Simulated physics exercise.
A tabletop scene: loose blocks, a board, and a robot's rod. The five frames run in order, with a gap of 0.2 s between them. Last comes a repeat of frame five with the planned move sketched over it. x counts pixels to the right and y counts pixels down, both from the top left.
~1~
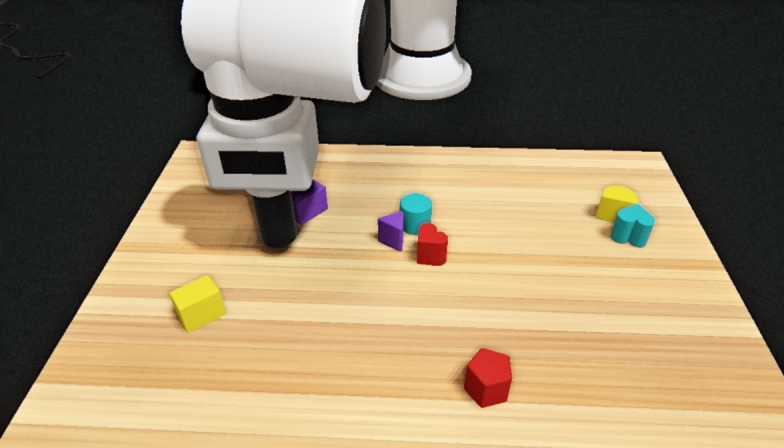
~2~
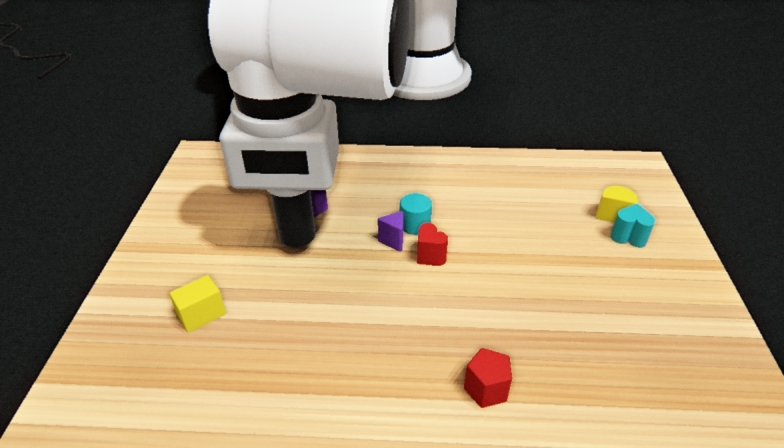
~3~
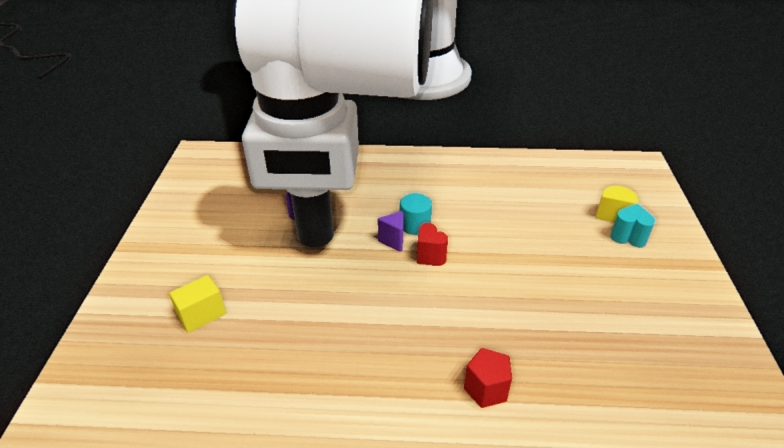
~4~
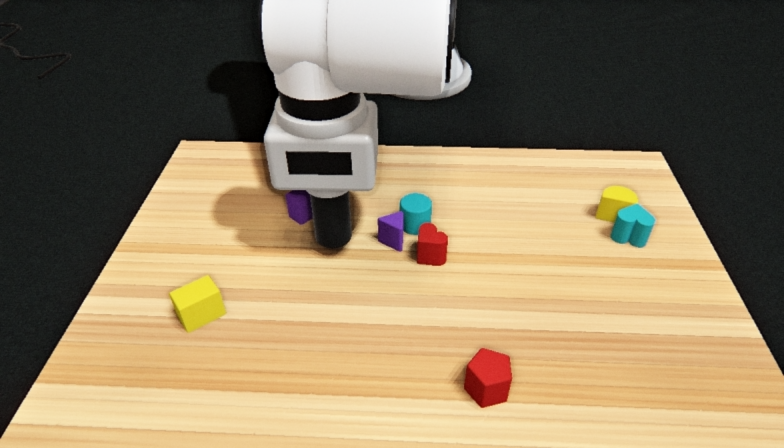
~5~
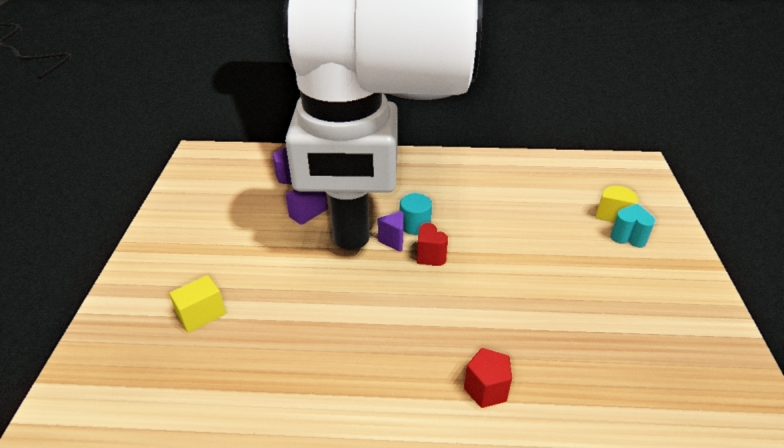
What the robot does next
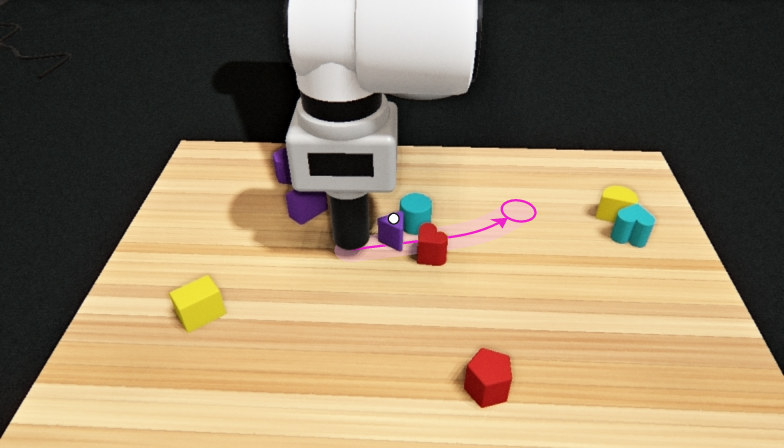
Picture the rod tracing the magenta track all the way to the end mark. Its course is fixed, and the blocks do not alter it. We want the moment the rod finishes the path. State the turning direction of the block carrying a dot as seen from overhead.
From the top: Clockwise.
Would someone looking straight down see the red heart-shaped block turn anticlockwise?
No, that is not what happens.
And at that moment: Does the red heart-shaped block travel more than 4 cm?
Final answer: No.
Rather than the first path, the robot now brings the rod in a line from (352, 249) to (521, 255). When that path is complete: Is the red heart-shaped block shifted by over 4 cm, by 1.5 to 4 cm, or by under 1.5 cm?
Shift: Over 4 cm.
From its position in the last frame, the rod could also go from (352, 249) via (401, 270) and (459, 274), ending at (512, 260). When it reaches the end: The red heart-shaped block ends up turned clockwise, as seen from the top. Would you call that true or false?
That claim is false.
Path on the board, from (352, 249) over (414, 242) and (474, 232) to (519, 211); the dot is on the purple triangular piece.
On the path given first. One third of the way, rod at (415, 230); purple triangular piece at (441, 212), turned 25° clockwise; turquoise cylinder at (426, 196); red heart-shaped block at (442, 234), turned 45° clockwise.
Two thirds of the way, rod at (475, 221); purple triangular piece at (501, 204), turned 35° clockwise; turquoise cylinder at (428, 195); red heart-shaped block at (449, 236), turned 75° clockwise.
At the end, rod at (521, 200); purple rectangular block in place; purple triangular piece at (549, 187), turned 65° clockwise; turquoise cylinder at (428, 195); red heart-shaped block at (449, 236), turned 75° clockwise.
